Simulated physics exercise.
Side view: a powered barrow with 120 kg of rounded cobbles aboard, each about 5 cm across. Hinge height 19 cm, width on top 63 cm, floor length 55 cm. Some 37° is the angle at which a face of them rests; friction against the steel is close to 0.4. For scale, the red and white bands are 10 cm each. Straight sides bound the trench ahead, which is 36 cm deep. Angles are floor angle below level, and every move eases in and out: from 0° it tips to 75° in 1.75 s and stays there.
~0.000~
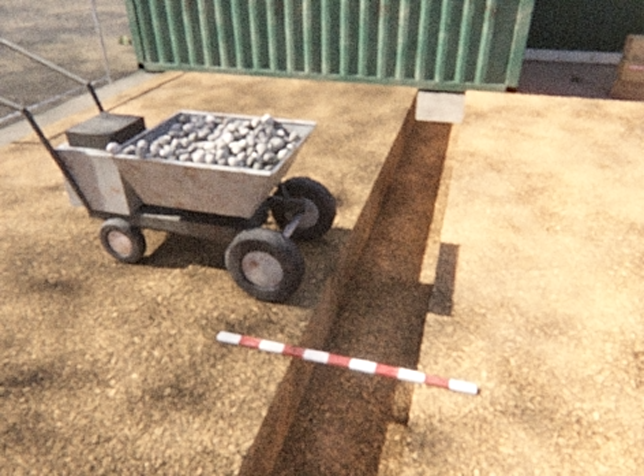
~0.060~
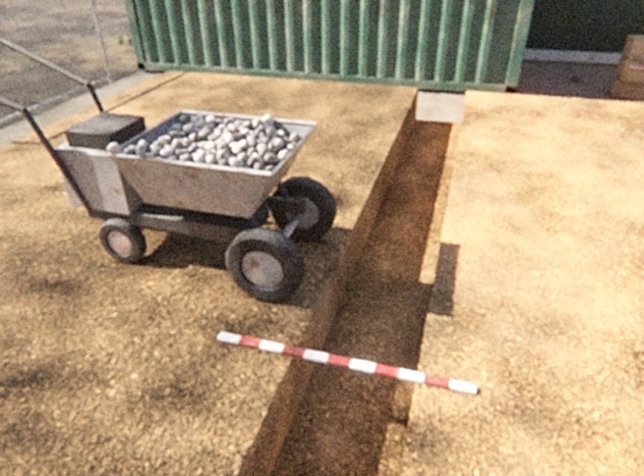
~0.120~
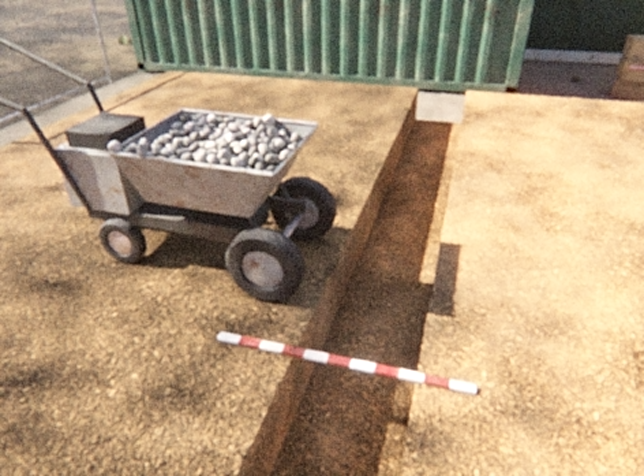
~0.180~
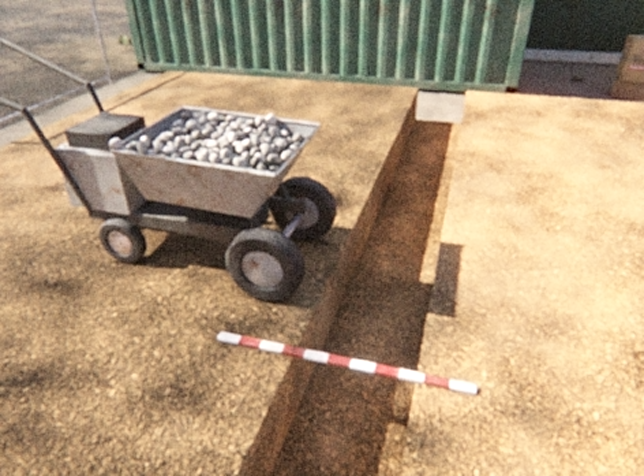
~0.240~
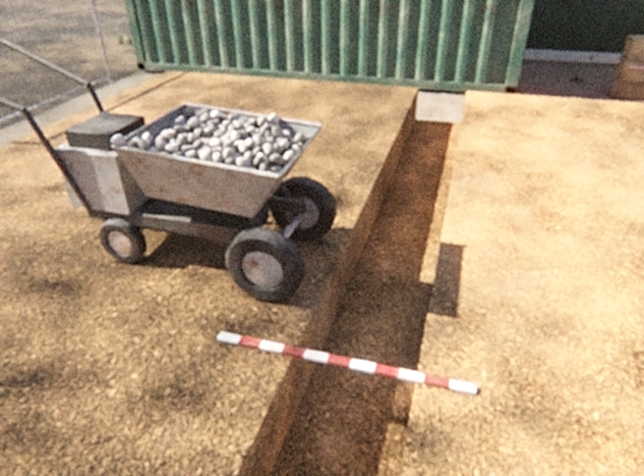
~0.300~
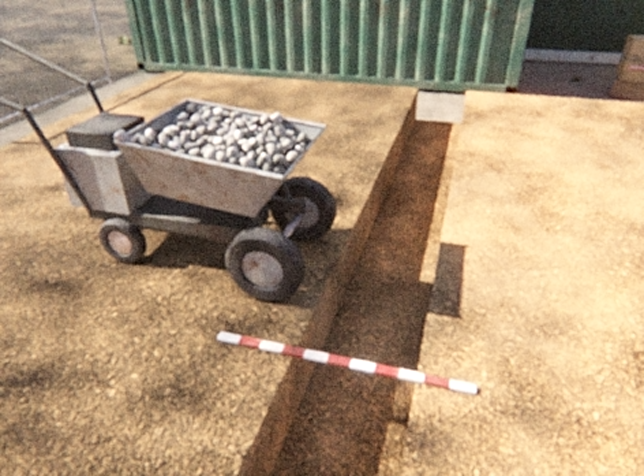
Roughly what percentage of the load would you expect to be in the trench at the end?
I'd expect around 78 per cent.
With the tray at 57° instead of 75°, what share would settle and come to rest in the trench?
It comes out at about 45 percent.
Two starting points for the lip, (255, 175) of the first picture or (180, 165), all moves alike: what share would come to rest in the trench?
About 95 and 90 per cent.
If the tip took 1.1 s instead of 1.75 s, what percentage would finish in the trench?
With that change, it comes to around 70 per cent.
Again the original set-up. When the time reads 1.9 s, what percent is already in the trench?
Some 40 per cent of the load by that point.
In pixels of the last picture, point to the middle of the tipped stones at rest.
(403, 328).
After 1.3 s the floor is at 63°; 97 % in the tray, 3 % in the trench; the foremost stones are at (405, 251).
After 1.9 s the floor is at 75°; 41 % in the tray, 42 % in the trench, 18 % past the trench; the foremost stones are at (515, 299).
After 2.2 s the floor is at 75°; 19 % in the tray, 59 % in the trench, 22 % past the trench; the foremost stones are at (583, 318).
After 4.2 s the floor is at 75°; 0 % in the tray, 78 % in the trench, 22 % past the trench; the foremost stones are at (604, 315).
